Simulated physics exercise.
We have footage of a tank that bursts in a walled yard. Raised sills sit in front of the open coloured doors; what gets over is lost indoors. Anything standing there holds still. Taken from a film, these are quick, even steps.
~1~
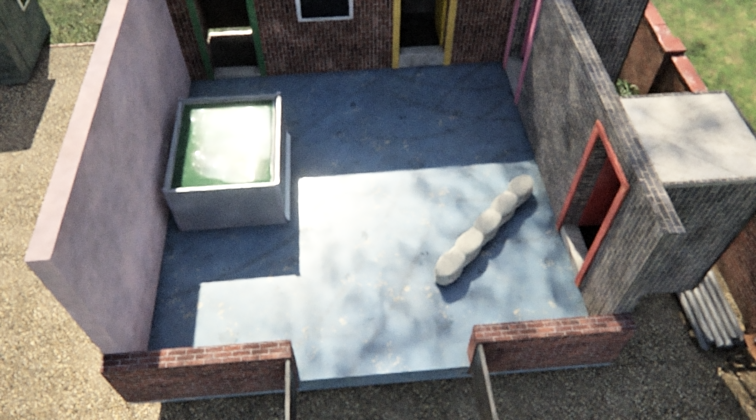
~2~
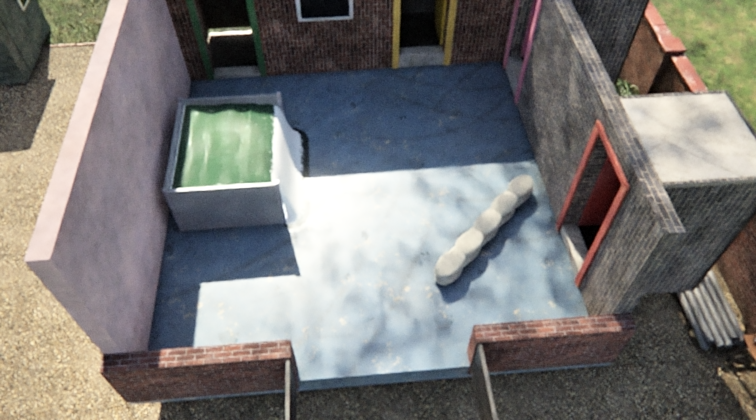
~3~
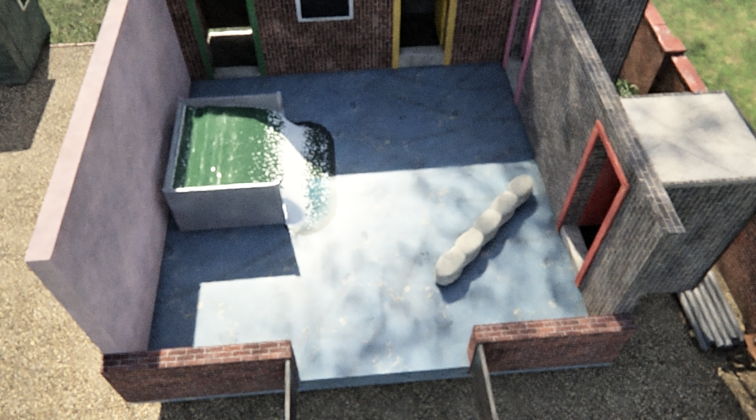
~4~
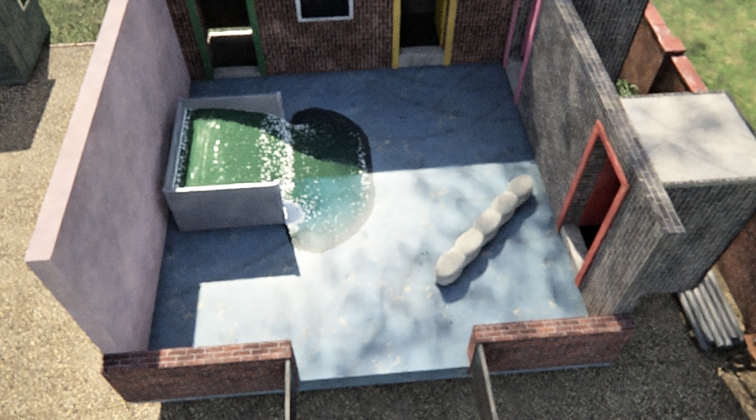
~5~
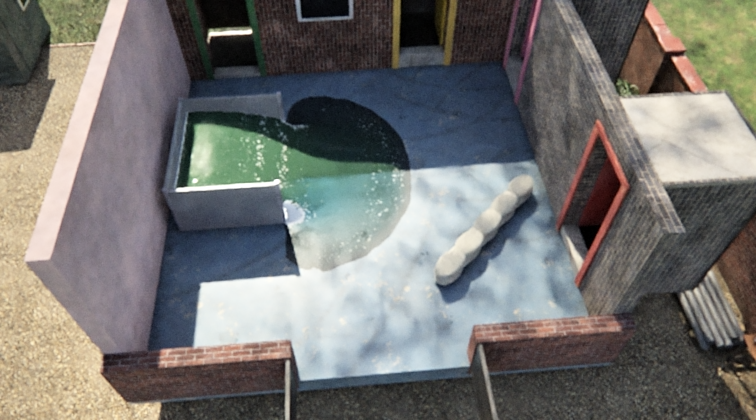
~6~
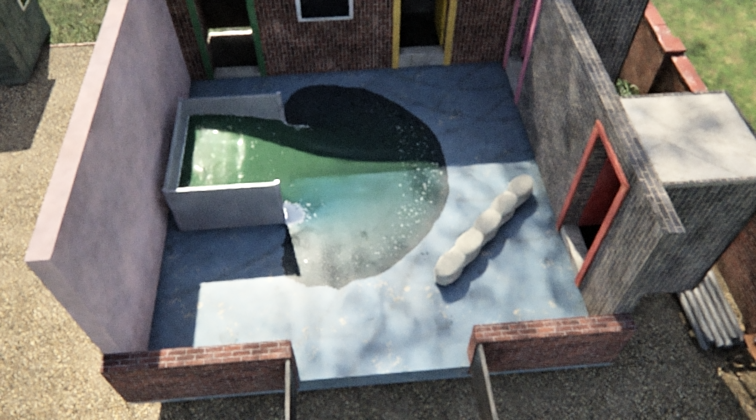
In a walled yard, green water bursts from the right side of an open tank and spreads rightward across the blue floor.
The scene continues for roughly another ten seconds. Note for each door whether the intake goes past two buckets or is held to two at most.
One by one: The pink door will most likely not exceed two buckets; the green door will most likely exceed two buckets; the yellow door will most likely not exceed two buckets; the red door will most likely not exceed two buckets.
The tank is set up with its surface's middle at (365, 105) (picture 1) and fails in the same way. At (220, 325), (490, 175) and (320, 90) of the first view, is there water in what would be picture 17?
In the order asked: Not reached, reached by the flood, not reached.
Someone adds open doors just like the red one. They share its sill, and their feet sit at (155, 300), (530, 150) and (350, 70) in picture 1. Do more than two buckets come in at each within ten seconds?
Same order as asked - stays within the limit, exceeds the limit and stays within the limit.
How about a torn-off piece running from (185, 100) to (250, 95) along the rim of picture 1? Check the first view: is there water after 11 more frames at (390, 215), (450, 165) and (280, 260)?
So: Spared, then spared, then spared.
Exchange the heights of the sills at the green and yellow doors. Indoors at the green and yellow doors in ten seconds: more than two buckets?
I expect the green door remains below while the yellow one tops the limit.
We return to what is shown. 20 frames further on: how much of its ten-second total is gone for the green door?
My estimate: Close to 0 per cent.
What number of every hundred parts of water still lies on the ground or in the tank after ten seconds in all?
Near 82 percent, give or take.
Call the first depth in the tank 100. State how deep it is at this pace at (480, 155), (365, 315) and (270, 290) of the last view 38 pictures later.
Estimated readings in sequence: 10, 6, 2 percent.
A moment on, water covers 50 % of the floor; the pink door not reached, the green door not reached, the yellow door wet at the sill, nothing in, the red door not reached.
Next, water covers 60 % of the floor; the pink door wet at the sill, nothing in, the green door not reached, the yellow door wet at the sill, nothing in, the red door wet at the sill, nothing in.
Then, water covers 65 % of the floor; the pink door under two buckets in, the green door not reached, the yellow door wet at the sill, nothing in, the red door wet at the sill, nothing in.
Later, water covers 80 % of the floor; the pink door under two buckets in, the green door wet at the sill, nothing in, the yellow door wet at the sill, nothing in, the red door wet at the sill, nothing in.
In the end, water covers 95 % of the floor; the pink door under two buckets in, the green door over two buckets in, the yellow door wet at the sill, nothing in, the red door wet at the sill, nothing in.
